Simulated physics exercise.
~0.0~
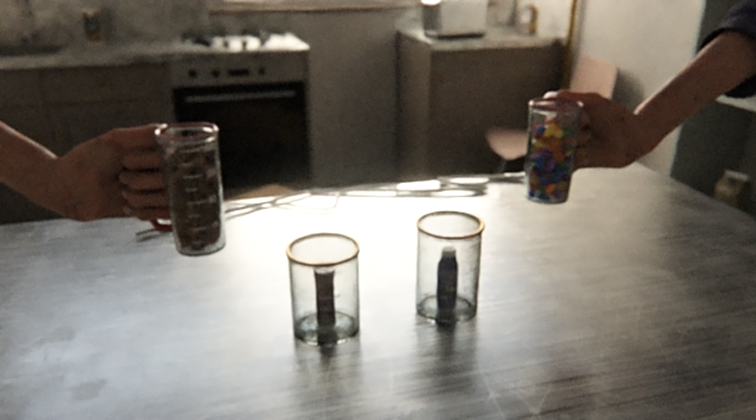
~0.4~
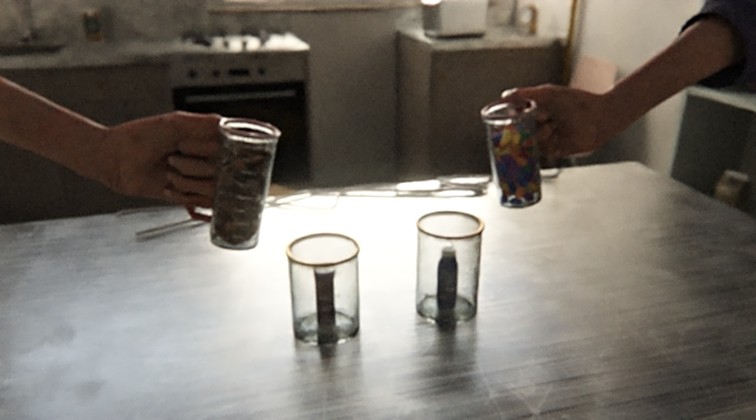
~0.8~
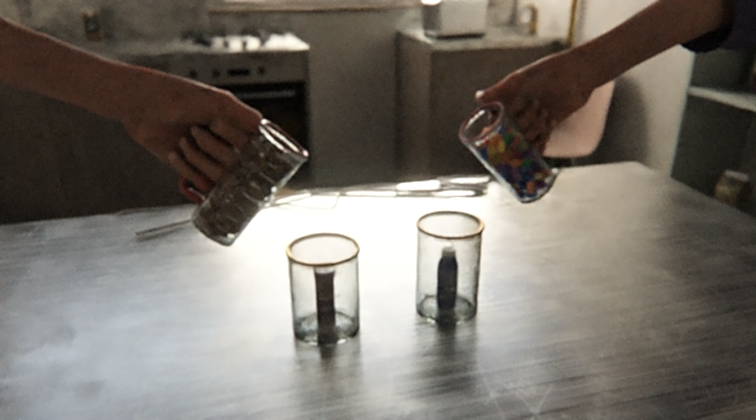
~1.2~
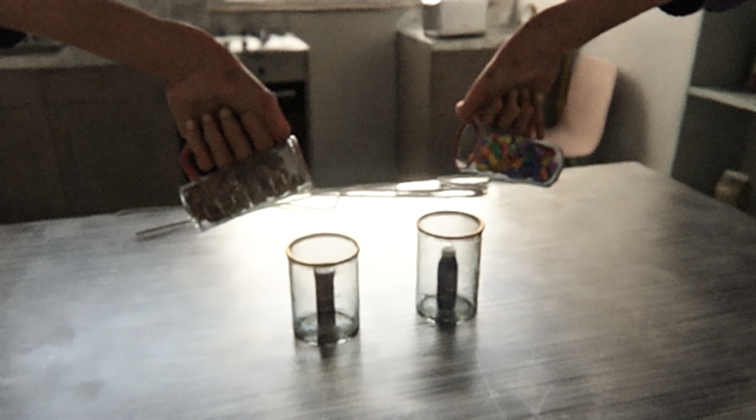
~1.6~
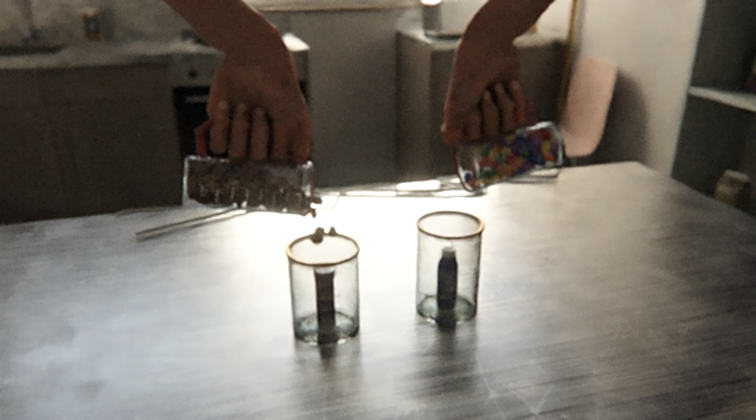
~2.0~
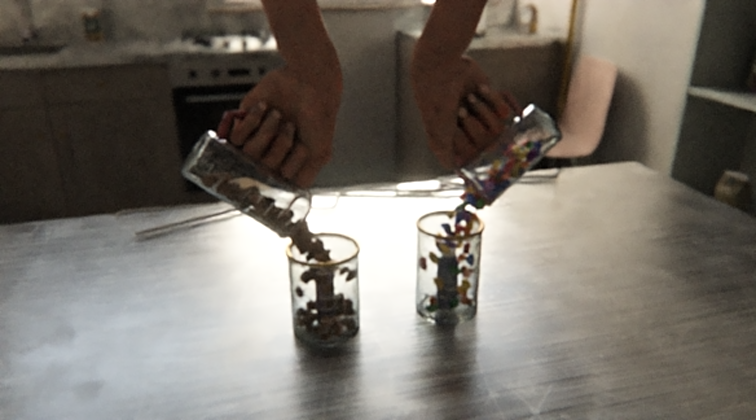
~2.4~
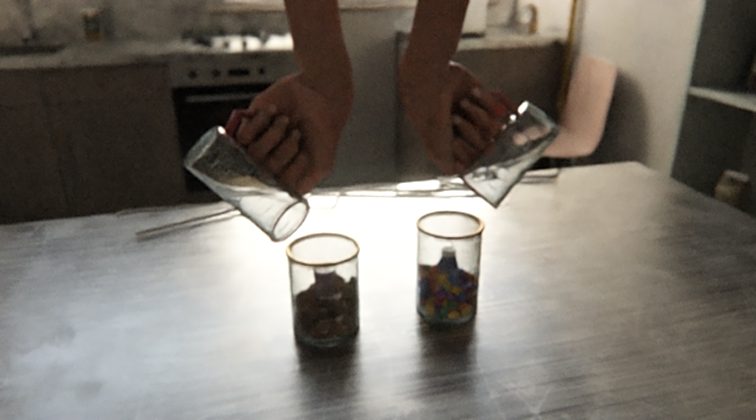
On a kitchen table, two hands empty small pieces into beakers, leaving both objects showing.
